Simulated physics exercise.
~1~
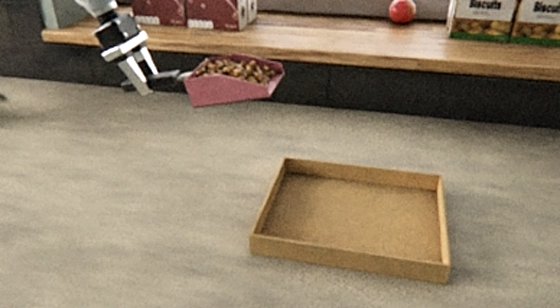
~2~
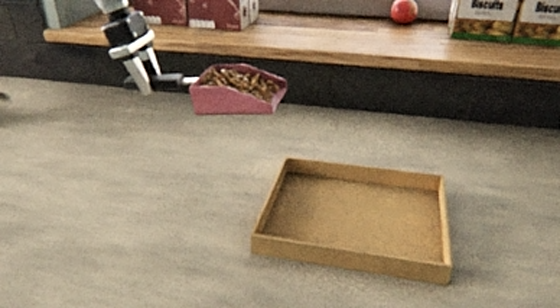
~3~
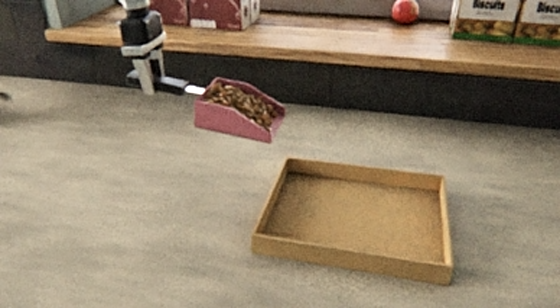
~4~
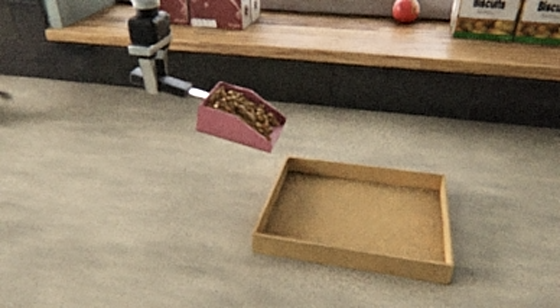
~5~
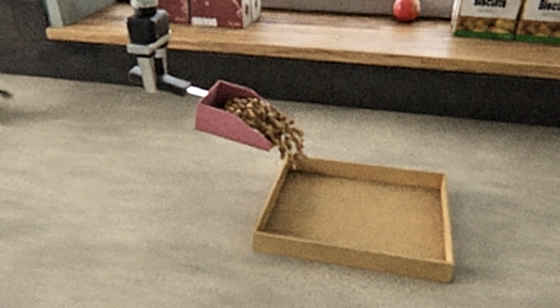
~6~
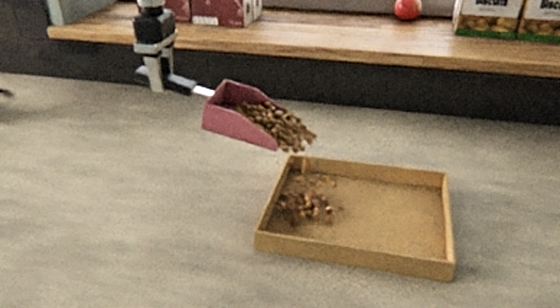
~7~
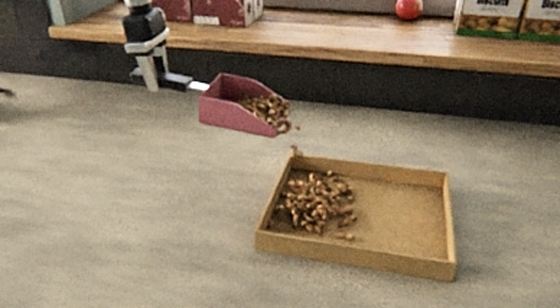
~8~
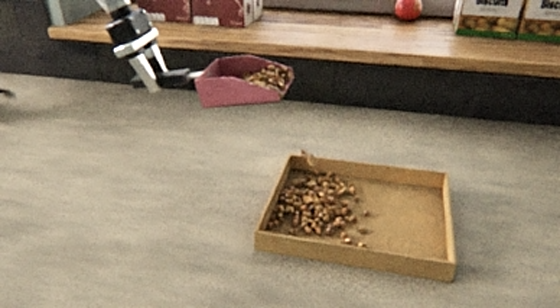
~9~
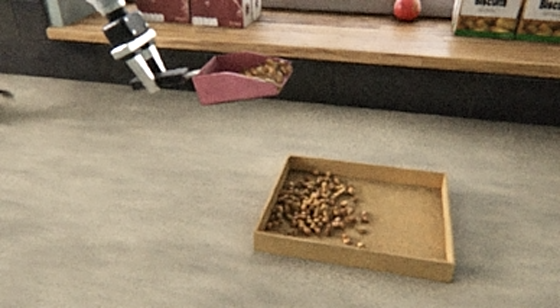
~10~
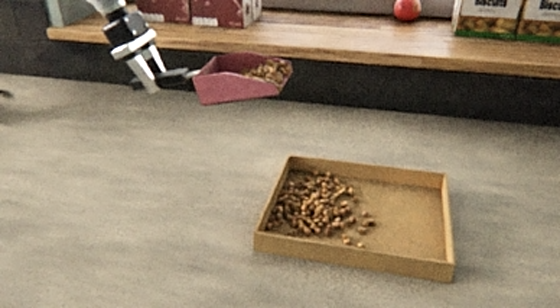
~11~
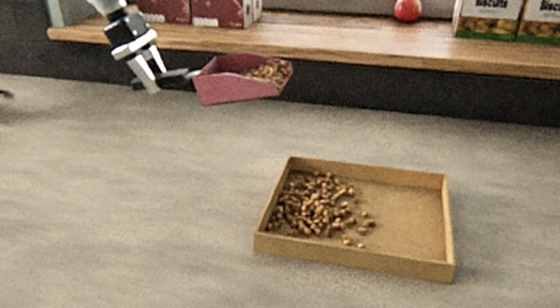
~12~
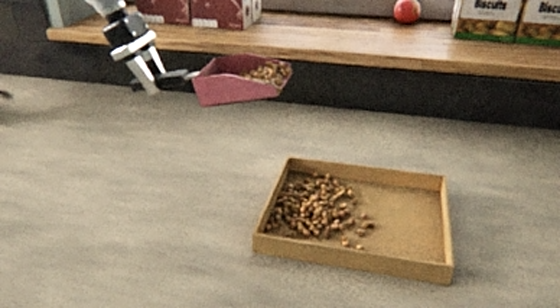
The footage shows a robot gripper lowering and tipping a reddish scoop of brown beans above a shallow tray on a gray surface, pouring many into its left side, then raising and levelling the scoop, which stays still with some beans left inside.
